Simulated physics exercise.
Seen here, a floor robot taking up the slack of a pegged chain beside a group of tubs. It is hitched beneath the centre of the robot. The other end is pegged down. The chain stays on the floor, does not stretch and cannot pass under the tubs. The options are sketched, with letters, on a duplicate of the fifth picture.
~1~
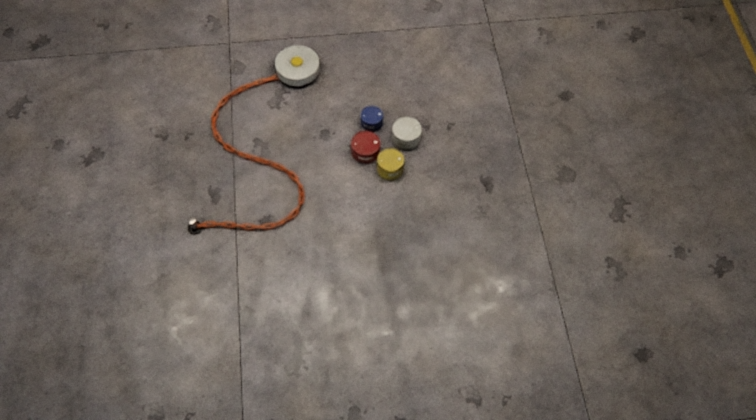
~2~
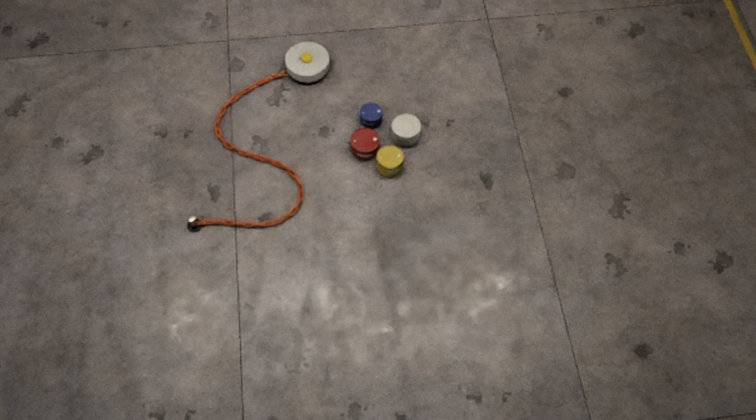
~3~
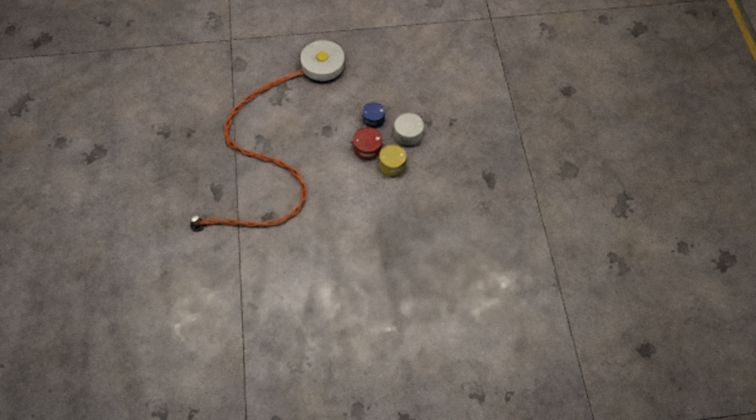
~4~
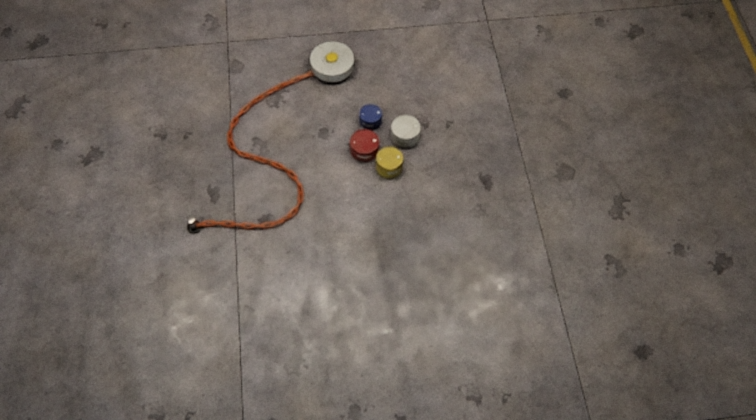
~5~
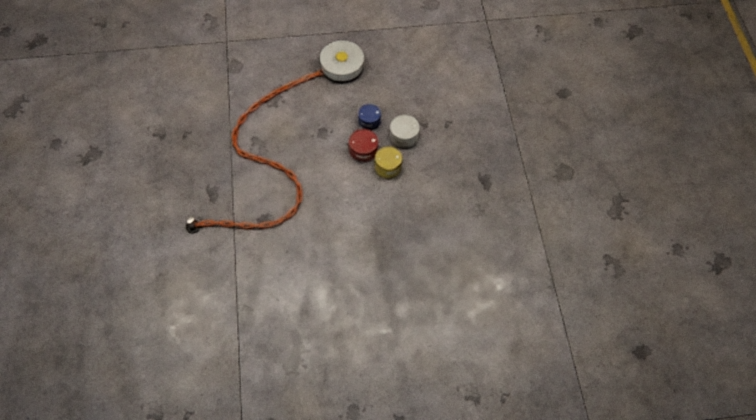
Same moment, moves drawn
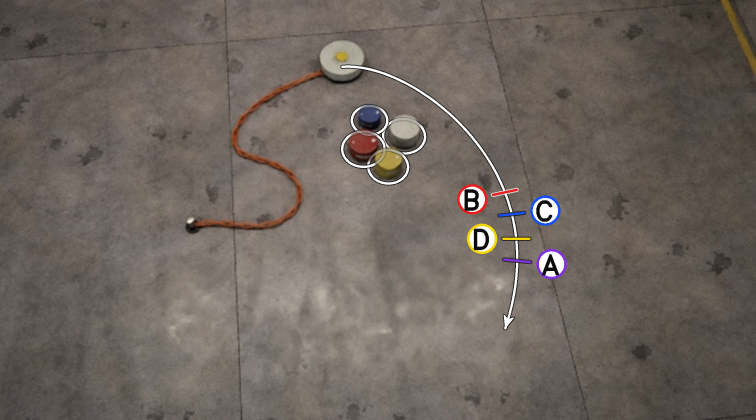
To begin with, a round white robot with a yellow centre sits near the top of a grey floor, an orange, rope-like line curving from it in an S to a small peg. The robot then slides a short way right, drawing the line's upper bend along, while the peg and four coloured tubs stay put.
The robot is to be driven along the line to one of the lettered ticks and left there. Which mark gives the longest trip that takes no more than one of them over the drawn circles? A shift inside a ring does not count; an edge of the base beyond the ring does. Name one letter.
The limit holds up to B.
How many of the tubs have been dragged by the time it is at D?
Four.
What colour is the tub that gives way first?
The blue tub.
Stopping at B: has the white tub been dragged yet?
No.
On the marked copy, A at (517, 261); B at (505, 192); C at (512, 214); D at (516, 239); the route from (342, 67) via (485, 154) to (505, 328).
Following B. Soon after the start, robot (416, 84).
Later, robot (473, 133).
In the end, robot (506, 188); blue tub (375, 128); one over the rings.
As for the rest, A has four over the rings; C has two over the rings; D has four over the rings.
